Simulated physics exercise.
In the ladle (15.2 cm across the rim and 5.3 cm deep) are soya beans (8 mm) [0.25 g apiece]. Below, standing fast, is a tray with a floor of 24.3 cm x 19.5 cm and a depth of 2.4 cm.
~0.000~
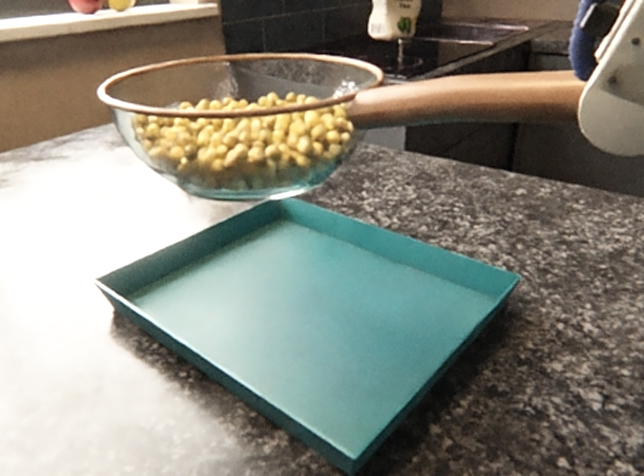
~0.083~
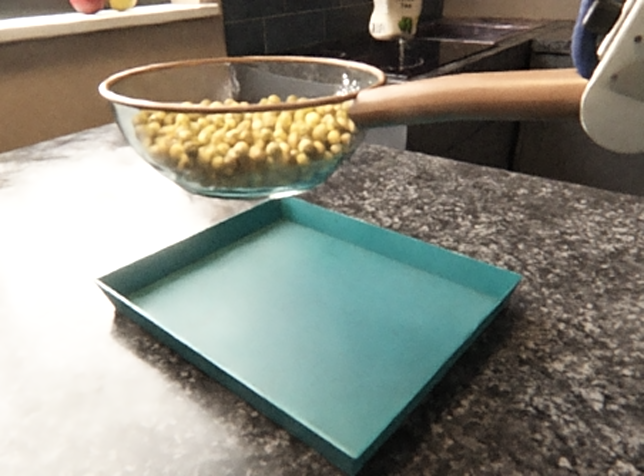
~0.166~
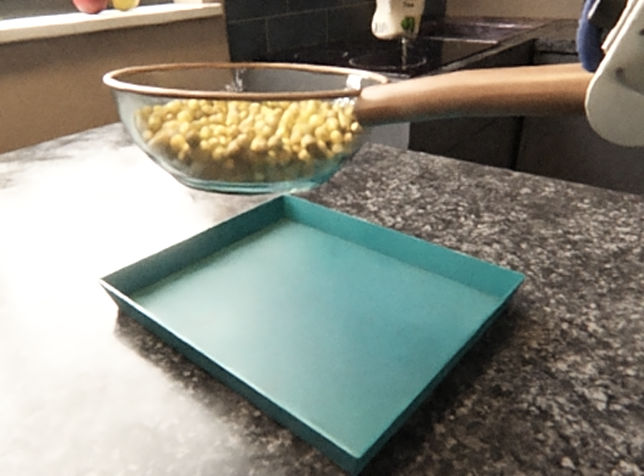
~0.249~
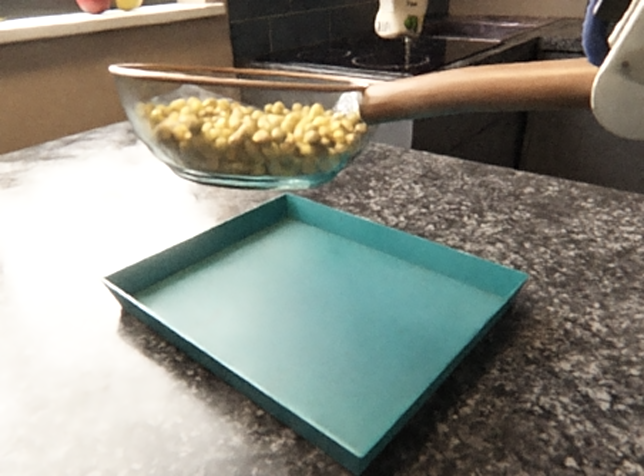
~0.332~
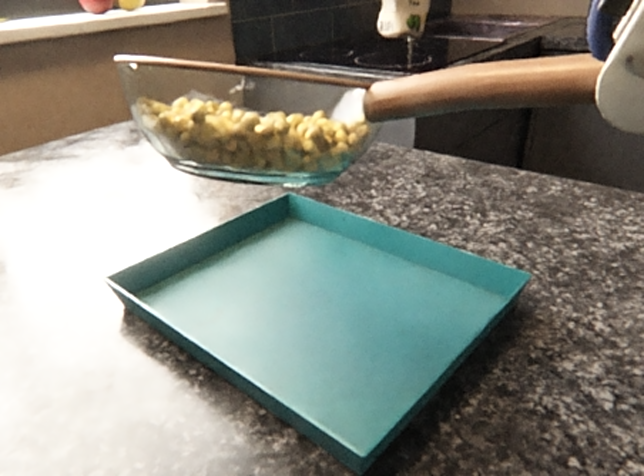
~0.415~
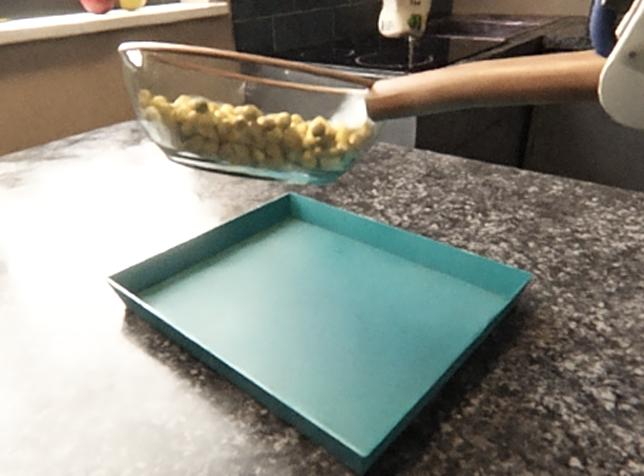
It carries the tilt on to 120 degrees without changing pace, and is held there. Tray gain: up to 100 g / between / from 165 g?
My guess is a big share.
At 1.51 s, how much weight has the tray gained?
40 g, roughly.
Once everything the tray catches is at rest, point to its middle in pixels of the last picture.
About pixel (329, 278).
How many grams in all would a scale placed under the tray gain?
I'd expect close to 180 g.
After 1.01 s, tilt 54 degrees; 0 g in the tray, ladle holds 100 %.
Then, at 1.51 s, tilt 82 degrees; 43 g in the tray, ladle holds 60 %.
After 1.96 s, tilt 107 degrees; 175 g in the tray, ladle holds 0 %.
After 2.40 s, tilt 120 degrees; 179 g in the tray, ladle holds 0 %.
In the end, at 2.6 s, 179 g in the tray, ladle holds 0 %.
